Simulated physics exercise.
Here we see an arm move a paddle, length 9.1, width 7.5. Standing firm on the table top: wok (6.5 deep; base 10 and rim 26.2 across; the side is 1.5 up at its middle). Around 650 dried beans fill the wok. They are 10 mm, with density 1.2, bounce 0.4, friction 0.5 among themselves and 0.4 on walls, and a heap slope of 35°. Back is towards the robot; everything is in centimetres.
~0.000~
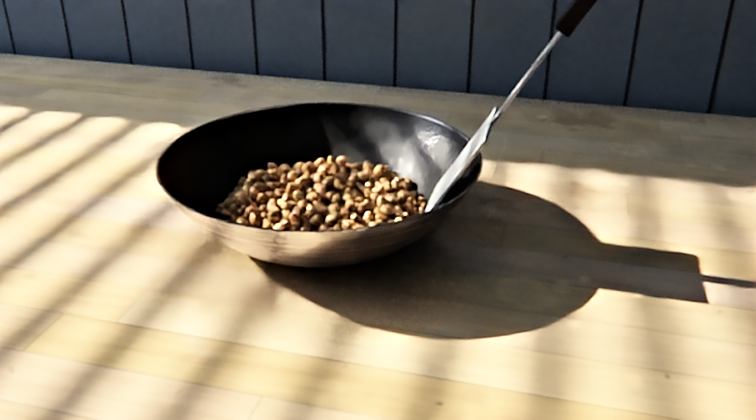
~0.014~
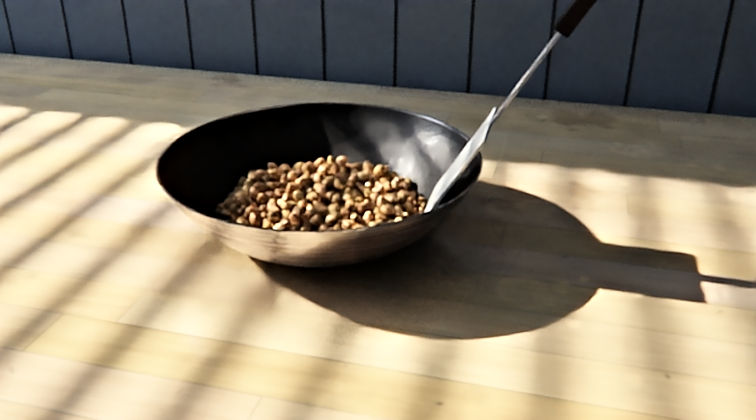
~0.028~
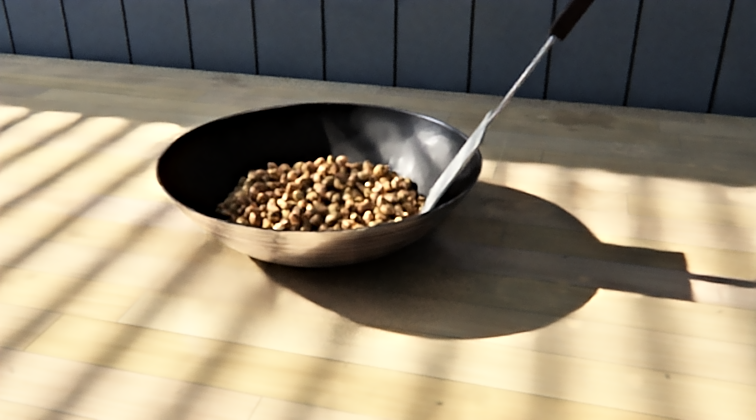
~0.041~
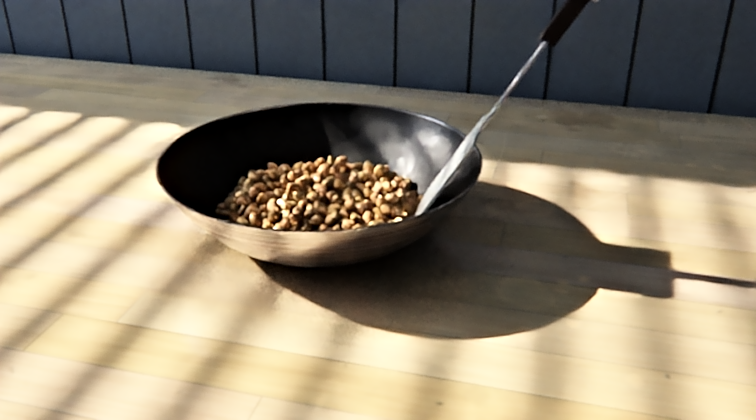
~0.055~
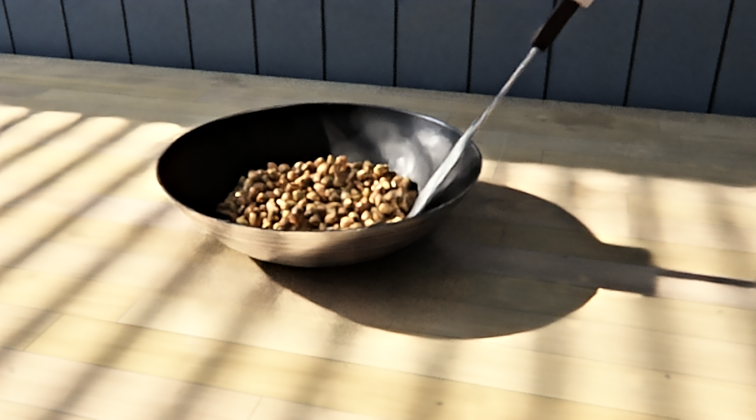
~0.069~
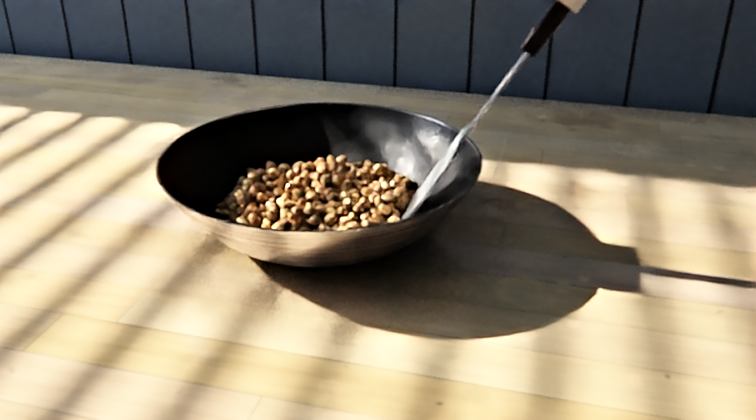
At the start, a metal paddle with a dark handle leans into the right side of a wok heaped with dried beans on a sunlit table top. The paddle then slides slightly left and down against the edge of the heap, turning narrower to view, while the beans barely shift and the wok stays still.
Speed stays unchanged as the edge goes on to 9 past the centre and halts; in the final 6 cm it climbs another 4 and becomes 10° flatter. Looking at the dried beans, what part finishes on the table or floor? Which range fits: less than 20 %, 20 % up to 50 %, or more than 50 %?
The range that fits is less than 20 %.
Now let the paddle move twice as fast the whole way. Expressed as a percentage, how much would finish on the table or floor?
In that case, close to 30 per cent.
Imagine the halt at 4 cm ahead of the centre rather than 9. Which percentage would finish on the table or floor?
Then about 0 per cent.
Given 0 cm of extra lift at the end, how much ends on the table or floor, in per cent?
Some 15 in a hundred.
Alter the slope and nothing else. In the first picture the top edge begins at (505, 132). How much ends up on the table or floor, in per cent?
Near 10 in a hundred.
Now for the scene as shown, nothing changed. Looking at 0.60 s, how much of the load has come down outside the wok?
About 15 per cent.
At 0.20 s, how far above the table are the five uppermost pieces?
I'd say close to 5 cm on average.
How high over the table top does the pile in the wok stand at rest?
About 7.5 cm.
By 0.20 s, sloping 59°, highest piece 6 above the table; 647 in the wok.
By 0.34 s, sloping 56°, highest piece 8 above the table; 643 in the wok, 4 on the blade or in flight.
By 0.60 s, sloping 49°, highest piece 8 above the table; 555 in the wok, 83 on the table or floor, 9 on the blade or in flight.
By 1.65 s, sloping 49°, highest piece 7 above the table; 554 in the wok, 93 on the table or floor.
Final count, 554 in the wok, 93 on the table or floor. That is 14 % on the table or floor.
